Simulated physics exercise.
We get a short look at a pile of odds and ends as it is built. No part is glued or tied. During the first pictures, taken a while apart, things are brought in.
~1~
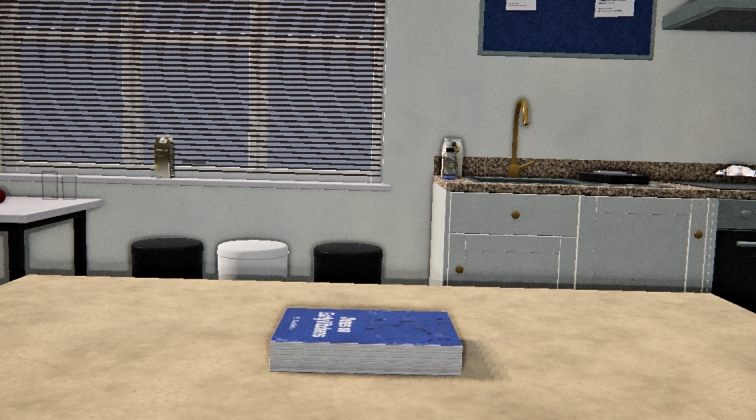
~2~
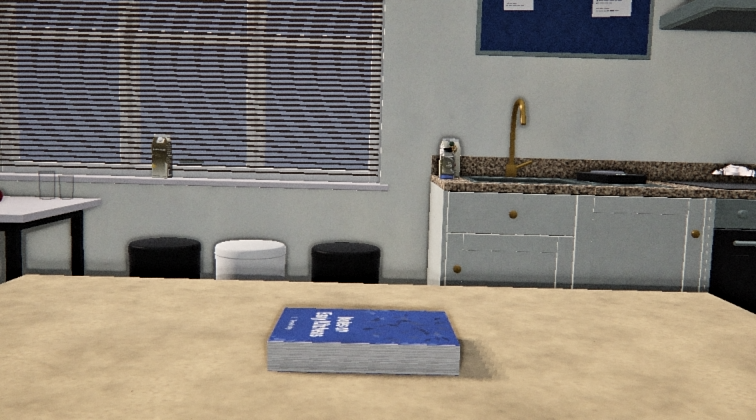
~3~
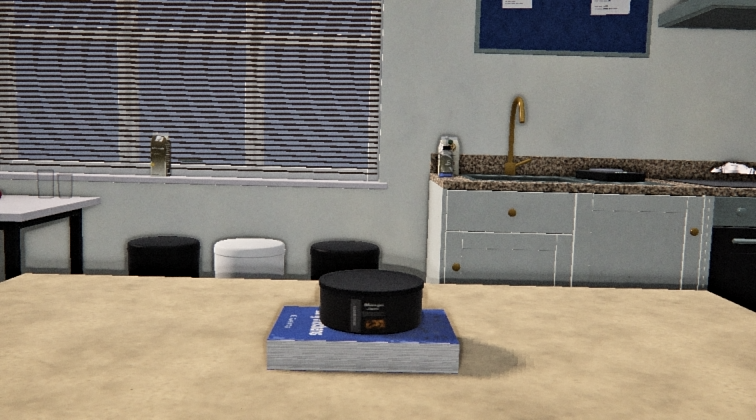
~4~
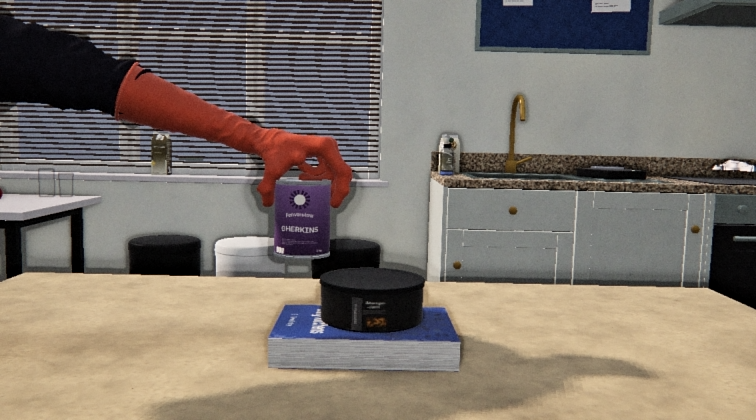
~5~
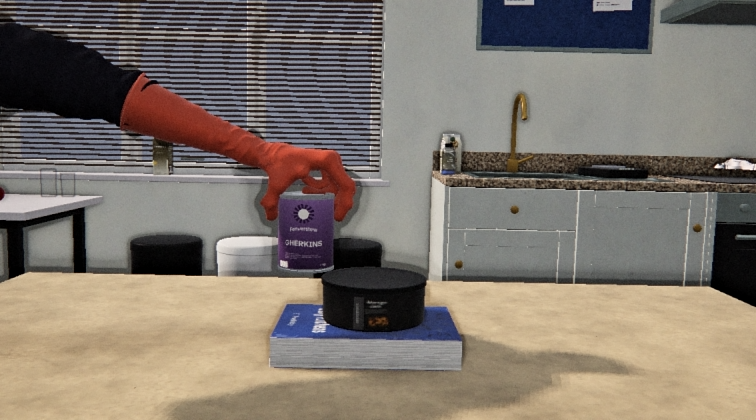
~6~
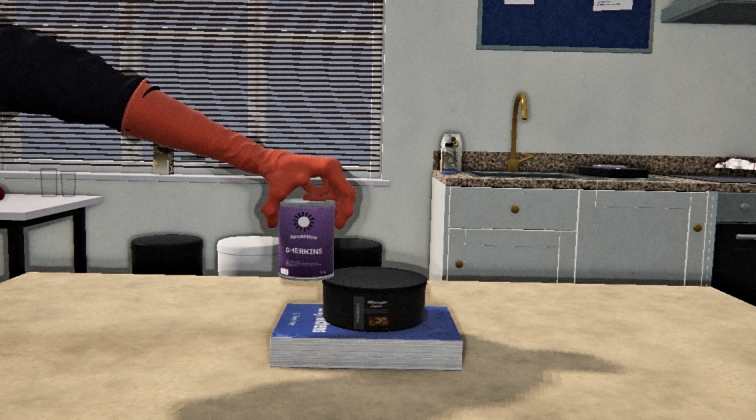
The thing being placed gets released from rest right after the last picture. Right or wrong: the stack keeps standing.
Wrong, it comes down.
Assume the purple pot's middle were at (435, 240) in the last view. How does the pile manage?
Next, the heap comes down.
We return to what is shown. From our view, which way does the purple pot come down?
That would be the viewer's left.
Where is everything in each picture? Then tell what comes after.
In the first picture, the last thing is not in view yet; blue book (367, 339).
In the second picture, the last thing is not in view yet; blue book (364, 339).
In the third picture, the last thing is not in view yet; blue book (363, 337).
The fourth picture shows on its way; purple pot (303, 217); blue book (365, 335).
The fifth picture shows on its way; purple pot (306, 231); blue book (366, 334).
The sixth picture shows set down, still held; purple pot (307, 238); blue book (367, 334).
Then, 0.30 s after the last picture, purple pot now fallen.
Then, 0.40 s after the last picture, things are still on the move.
Then, 1.70 s after the last picture, nothing new.
At rest, fallen, purple pot; the other 2 in place. Seen from the same camera at the end, purple pot near (239, 306). The pile gives way.
